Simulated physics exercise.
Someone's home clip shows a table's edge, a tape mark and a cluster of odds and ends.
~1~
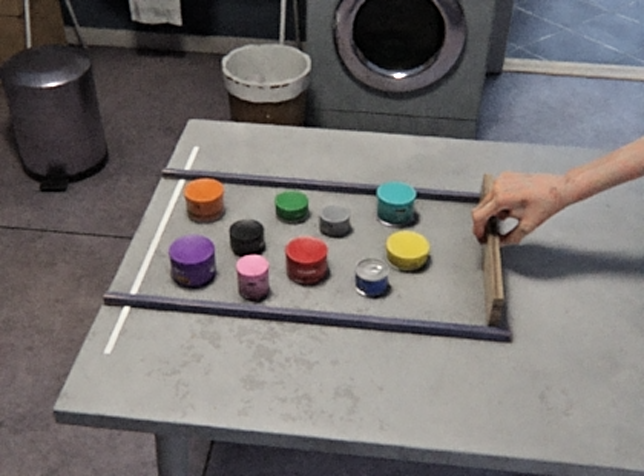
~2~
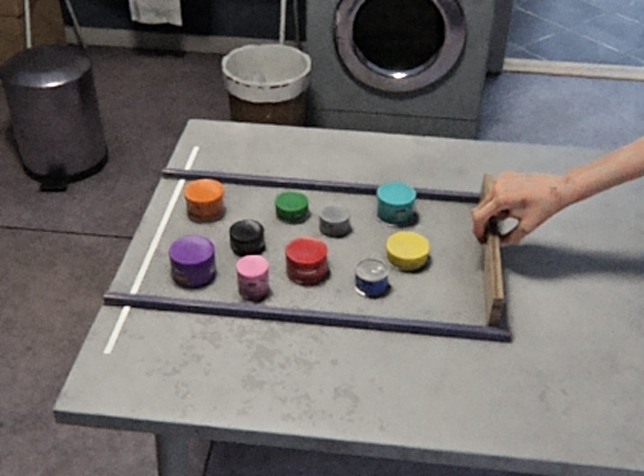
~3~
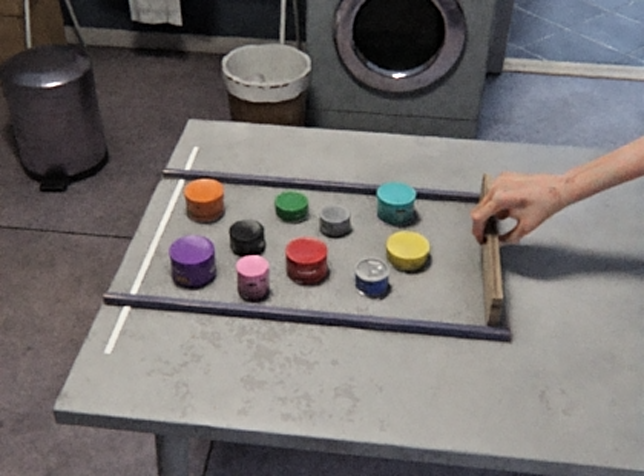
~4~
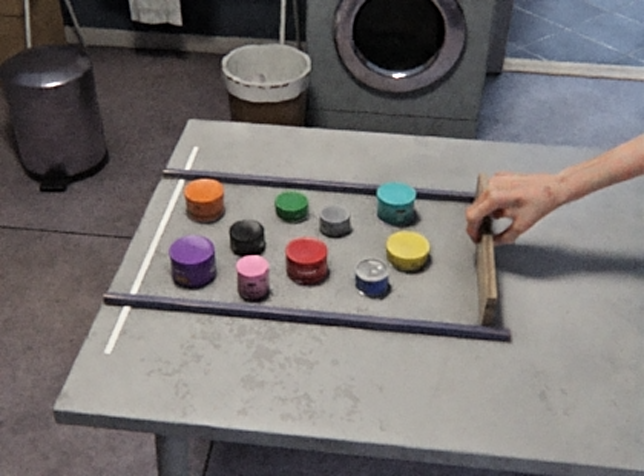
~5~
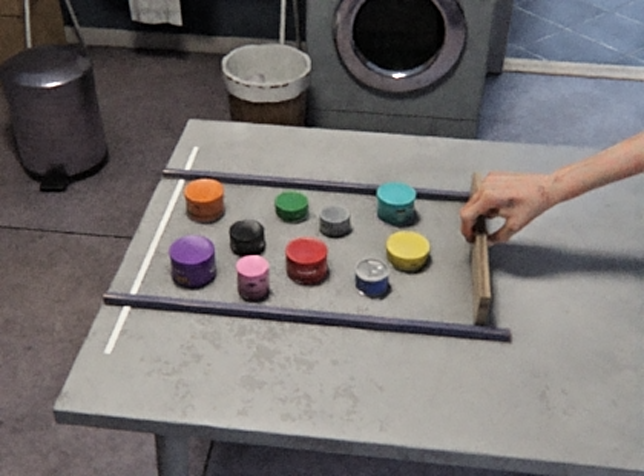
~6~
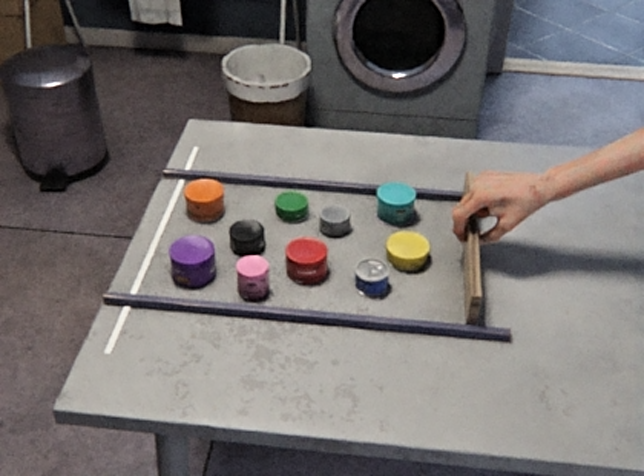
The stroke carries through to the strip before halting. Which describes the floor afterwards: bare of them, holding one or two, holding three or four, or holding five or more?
Five or more slip off.
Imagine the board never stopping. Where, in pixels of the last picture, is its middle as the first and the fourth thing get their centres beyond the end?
First roughly (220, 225), later roughly (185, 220).
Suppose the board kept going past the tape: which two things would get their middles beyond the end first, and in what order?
The order is the orange pot, then the black tub.
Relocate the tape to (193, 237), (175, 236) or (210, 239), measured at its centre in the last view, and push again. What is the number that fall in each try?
1, 5, 1.
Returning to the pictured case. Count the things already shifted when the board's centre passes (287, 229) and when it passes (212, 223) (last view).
One spot: 9. Other spot: 10.
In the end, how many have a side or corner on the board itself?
Total: 5.
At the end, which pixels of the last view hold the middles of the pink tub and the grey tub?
First at (119, 276); second at (154, 203).
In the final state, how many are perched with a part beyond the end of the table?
5.
Soon after, none off yet; orange pot at rest near (205, 201); purple tub at rest near (193, 261); black tub at rest near (247, 238).
At rest, the number that fall off is five or more; fallen, red tub, green tin, black tub, purple tub and orange pot.
